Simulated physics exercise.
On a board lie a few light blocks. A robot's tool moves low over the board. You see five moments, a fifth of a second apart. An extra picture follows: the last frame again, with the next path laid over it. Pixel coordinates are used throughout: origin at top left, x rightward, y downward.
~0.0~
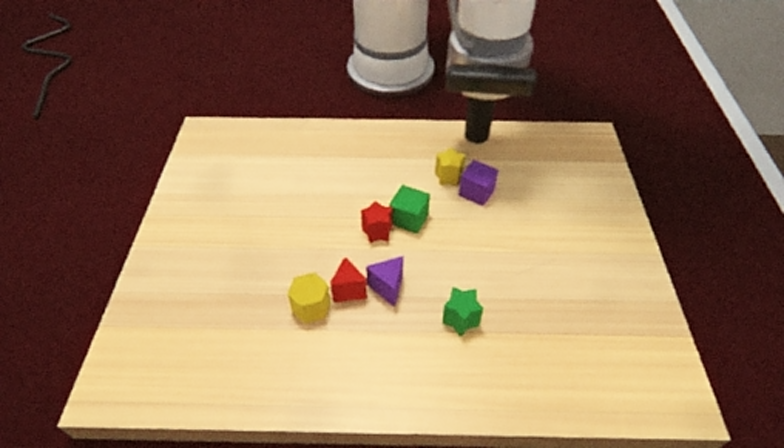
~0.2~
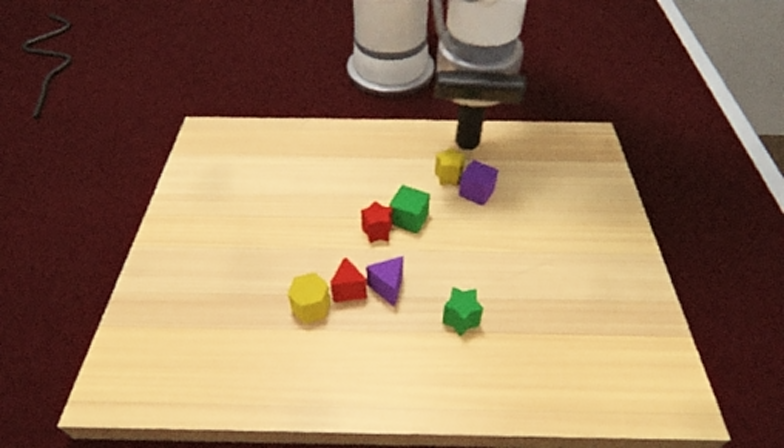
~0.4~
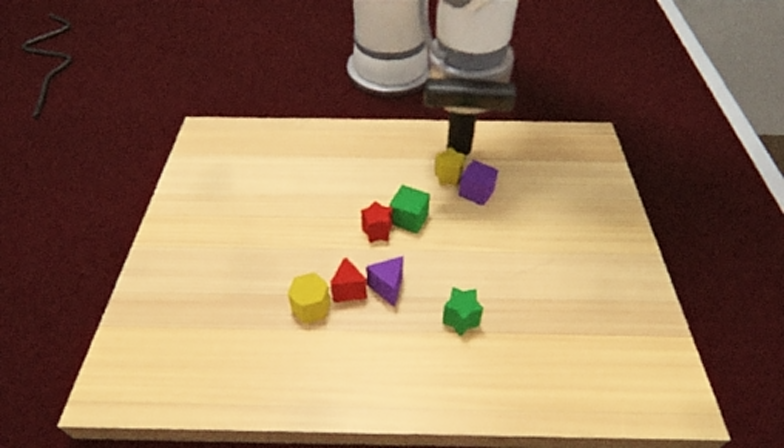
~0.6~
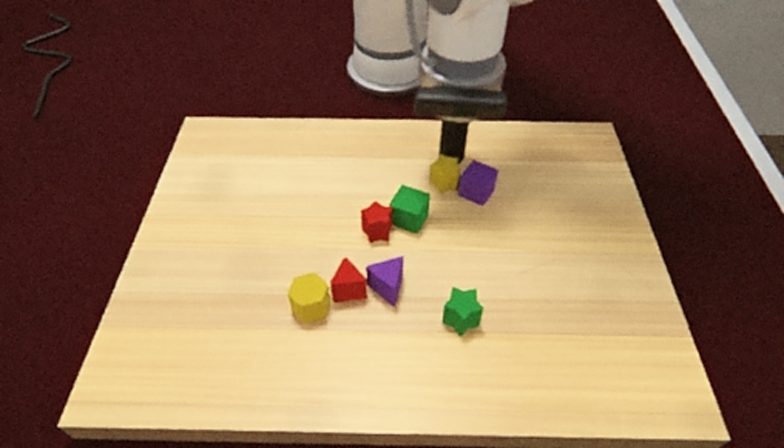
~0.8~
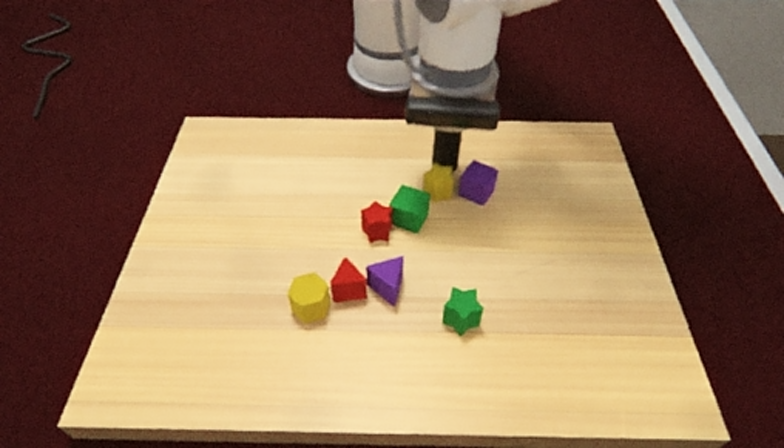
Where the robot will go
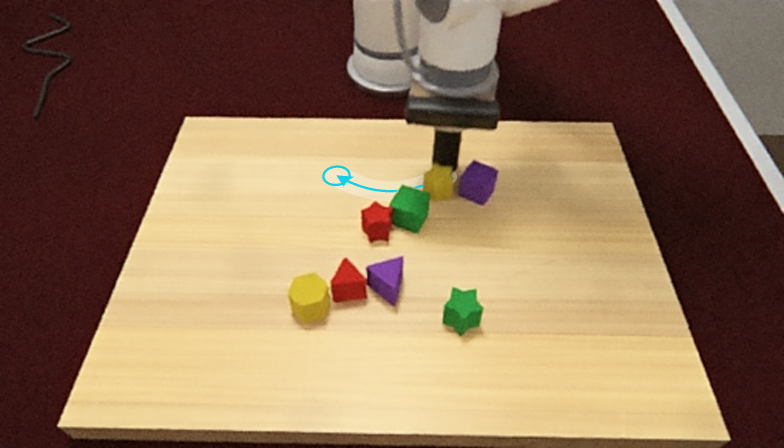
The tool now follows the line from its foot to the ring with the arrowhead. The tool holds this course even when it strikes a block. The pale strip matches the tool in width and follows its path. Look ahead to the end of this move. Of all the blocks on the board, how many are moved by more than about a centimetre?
It moves one block.
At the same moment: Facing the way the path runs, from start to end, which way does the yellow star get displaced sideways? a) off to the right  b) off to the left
I choose b.
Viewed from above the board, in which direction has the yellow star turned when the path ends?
From the top: Counterclockwise.
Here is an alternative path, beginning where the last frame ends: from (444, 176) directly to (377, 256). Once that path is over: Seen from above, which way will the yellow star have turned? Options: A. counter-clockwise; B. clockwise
Correct choice: A.
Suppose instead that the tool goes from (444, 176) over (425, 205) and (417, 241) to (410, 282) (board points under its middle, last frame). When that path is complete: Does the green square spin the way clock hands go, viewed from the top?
Final answer: Yes.
The drawn path runs from (444, 176) by way of (410, 189) and (370, 189) to (337, 176).
On the path given first. One third of the way, tool (410, 180); green square (410, 202); yellow star (431, 184), turned 50° anticlockwise.
Two thirds of the way, tool (370, 179); green square (410, 202); yellow star (431, 184), turned 50° anticlockwise.
At the end, tool (335, 166); green square (410, 202); yellow star (431, 184), turned 50° anticlockwise; purple square not moved.
